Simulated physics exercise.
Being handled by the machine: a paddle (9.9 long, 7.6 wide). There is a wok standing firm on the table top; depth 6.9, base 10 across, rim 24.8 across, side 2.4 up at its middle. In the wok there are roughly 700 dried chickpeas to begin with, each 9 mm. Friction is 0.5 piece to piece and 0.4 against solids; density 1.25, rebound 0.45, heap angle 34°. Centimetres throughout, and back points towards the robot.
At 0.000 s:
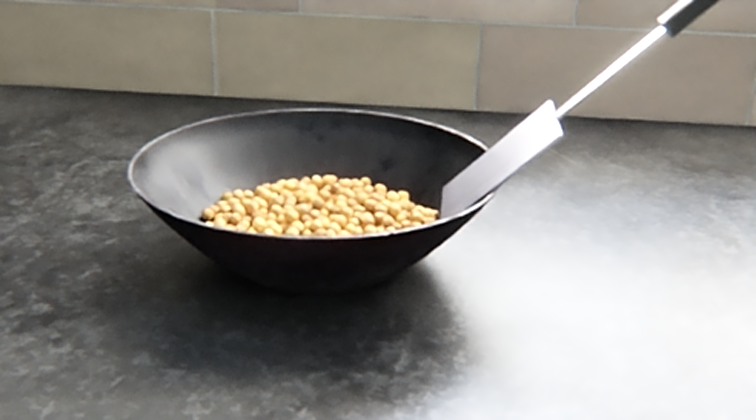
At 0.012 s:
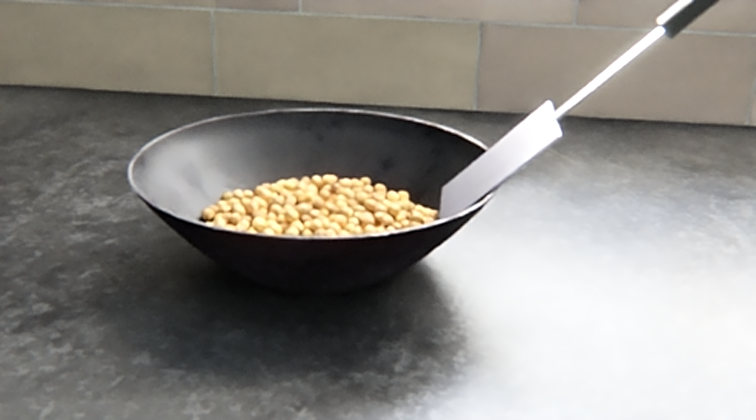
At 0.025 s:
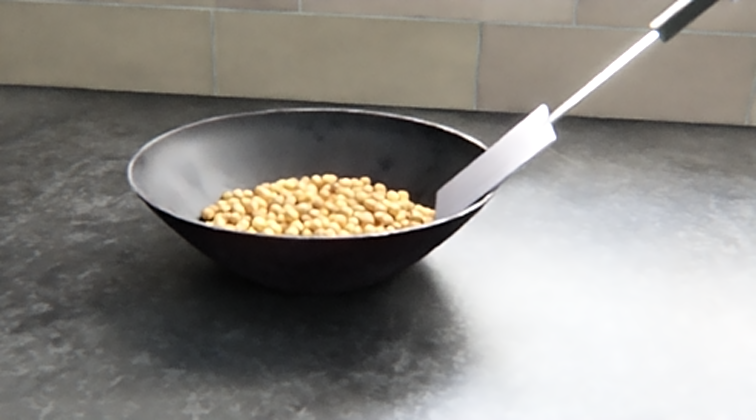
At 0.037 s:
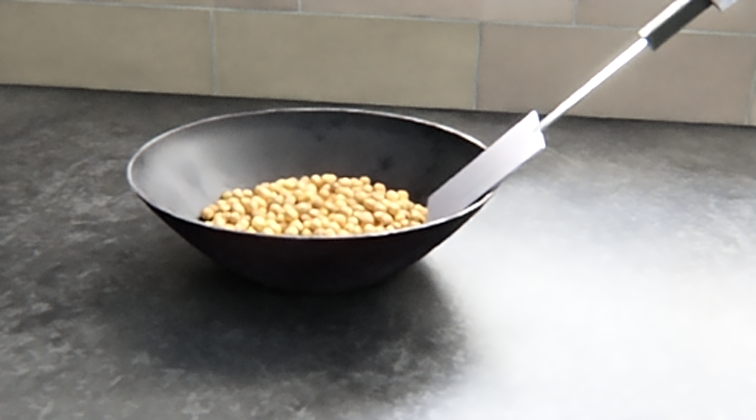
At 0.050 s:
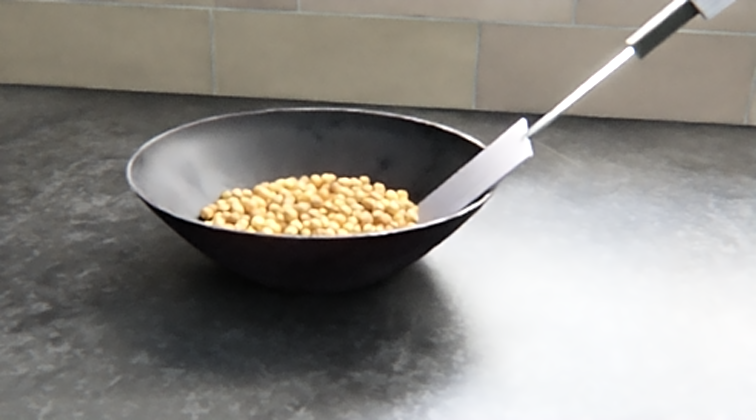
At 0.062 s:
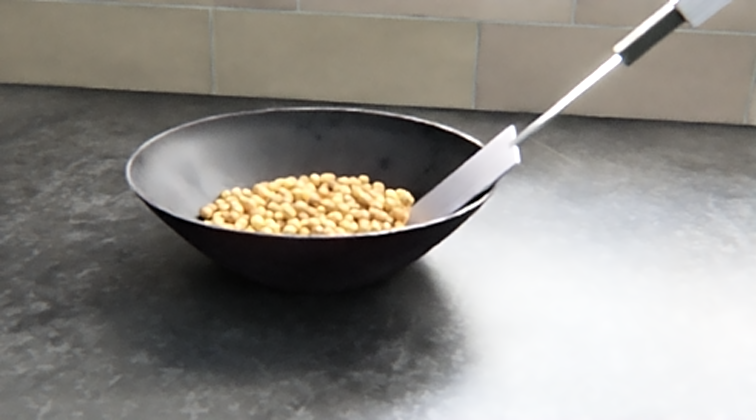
A metal paddle slides down and left into a dark wok, nudging the dried chickpeas.
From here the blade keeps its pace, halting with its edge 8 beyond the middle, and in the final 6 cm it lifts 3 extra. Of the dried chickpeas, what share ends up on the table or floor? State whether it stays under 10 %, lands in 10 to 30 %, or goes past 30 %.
It lands in 10 to 30 %.
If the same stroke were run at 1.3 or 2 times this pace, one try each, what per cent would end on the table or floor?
Some 30 and 35 per cent.
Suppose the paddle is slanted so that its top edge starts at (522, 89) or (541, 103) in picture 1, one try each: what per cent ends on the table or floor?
I'd say near 20 per cent for the first and near 20 per cent for the second.
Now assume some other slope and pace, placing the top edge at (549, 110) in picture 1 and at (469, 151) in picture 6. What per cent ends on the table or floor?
I'd put it at roughly 35 per cent.
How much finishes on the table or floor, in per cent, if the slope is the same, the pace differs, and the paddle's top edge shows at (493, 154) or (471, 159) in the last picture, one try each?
Near 35 per cent in the first try and near 40 per cent in the second.
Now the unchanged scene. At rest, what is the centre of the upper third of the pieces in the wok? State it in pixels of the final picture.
It is centred around (214, 201).
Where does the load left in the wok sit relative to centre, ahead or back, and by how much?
About 3.0 centimetres ahead.
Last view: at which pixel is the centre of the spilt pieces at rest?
Roughly (37, 228).
By 0.16 s, sloping 45°, highest piece 10 above the table; 699 in the wok.
By 0.26 s, sloping 45°, highest piece 7 above the table; 699 in the wok.
By 0.50 s, sloping 45°, highest piece 7 above the table; 543 in the wok, 117 on the table or floor, 39 on the blade or in flight.
By 1.55 s, sloping 45°, highest piece 7 above the table; 543 in the wok, 156 on the table or floor.
Final count, 543 in the wok, 156 on the table or floor. That is 22 % on the table or floor.
